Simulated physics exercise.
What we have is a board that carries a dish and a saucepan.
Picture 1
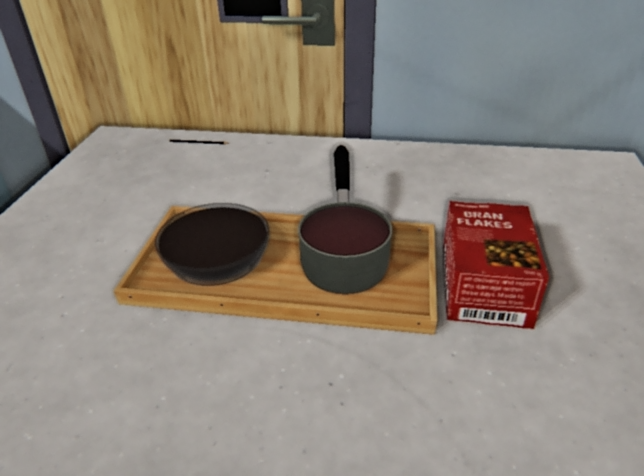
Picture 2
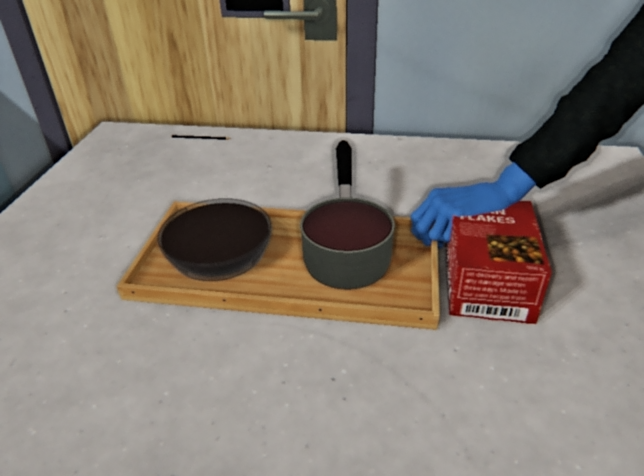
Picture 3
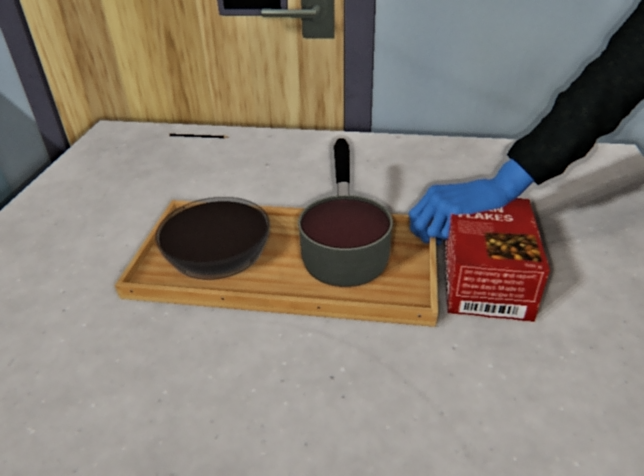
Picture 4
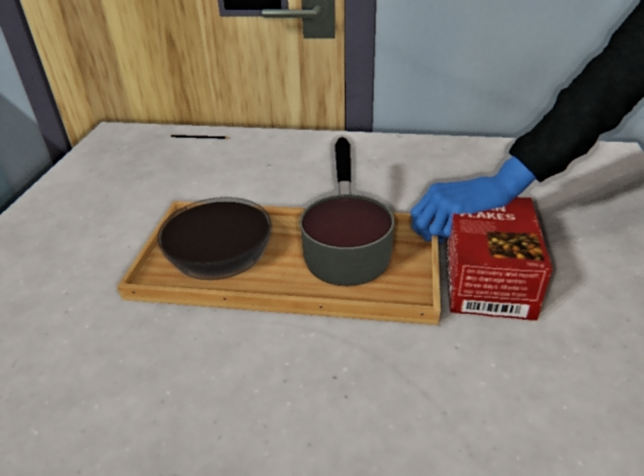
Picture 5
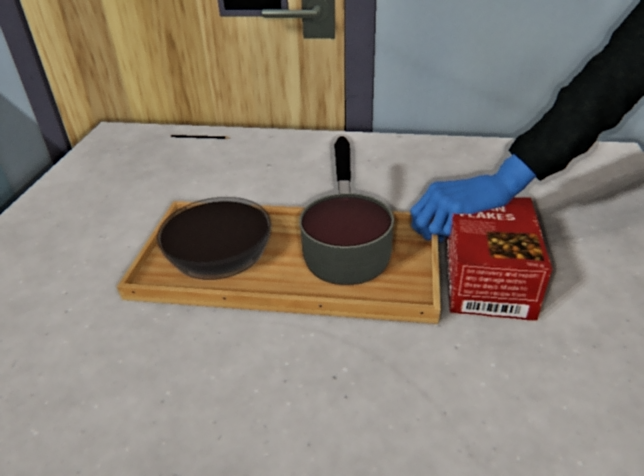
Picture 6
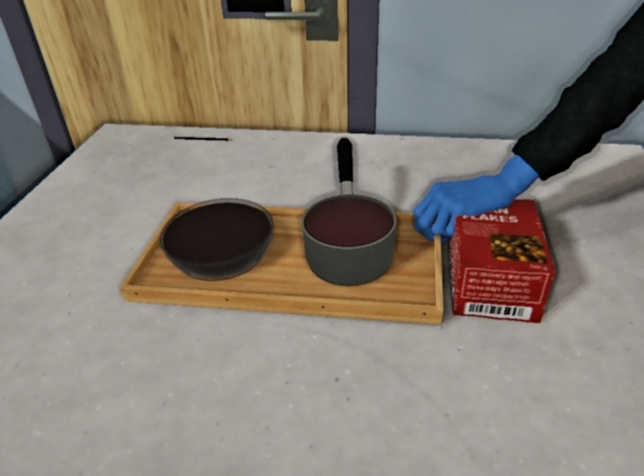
On a pale counter, a blue-gloved hand grips the right end of a board, barely lifting it.
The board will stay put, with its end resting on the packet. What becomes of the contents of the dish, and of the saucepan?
On the left the dish: Some spill out; on the right the saucepan: Some spill out.
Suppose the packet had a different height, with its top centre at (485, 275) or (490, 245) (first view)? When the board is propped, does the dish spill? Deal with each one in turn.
In turn: Copes, runs over.
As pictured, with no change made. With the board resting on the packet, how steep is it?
About 13°.
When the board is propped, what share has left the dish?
My figure: 38 in a hundred.
Soon after, the board slopes by about 7°; dish, nothing has left it; saucepan, nothing has left it.
Later, the board slopes by about 14°; dish, some has gone over its rim; saucepan, some has gone over its rim.
In the end, the board slopes by about 13°, resting on the packet; dish, some has gone over its rim; saucepan, some has gone over its rim.
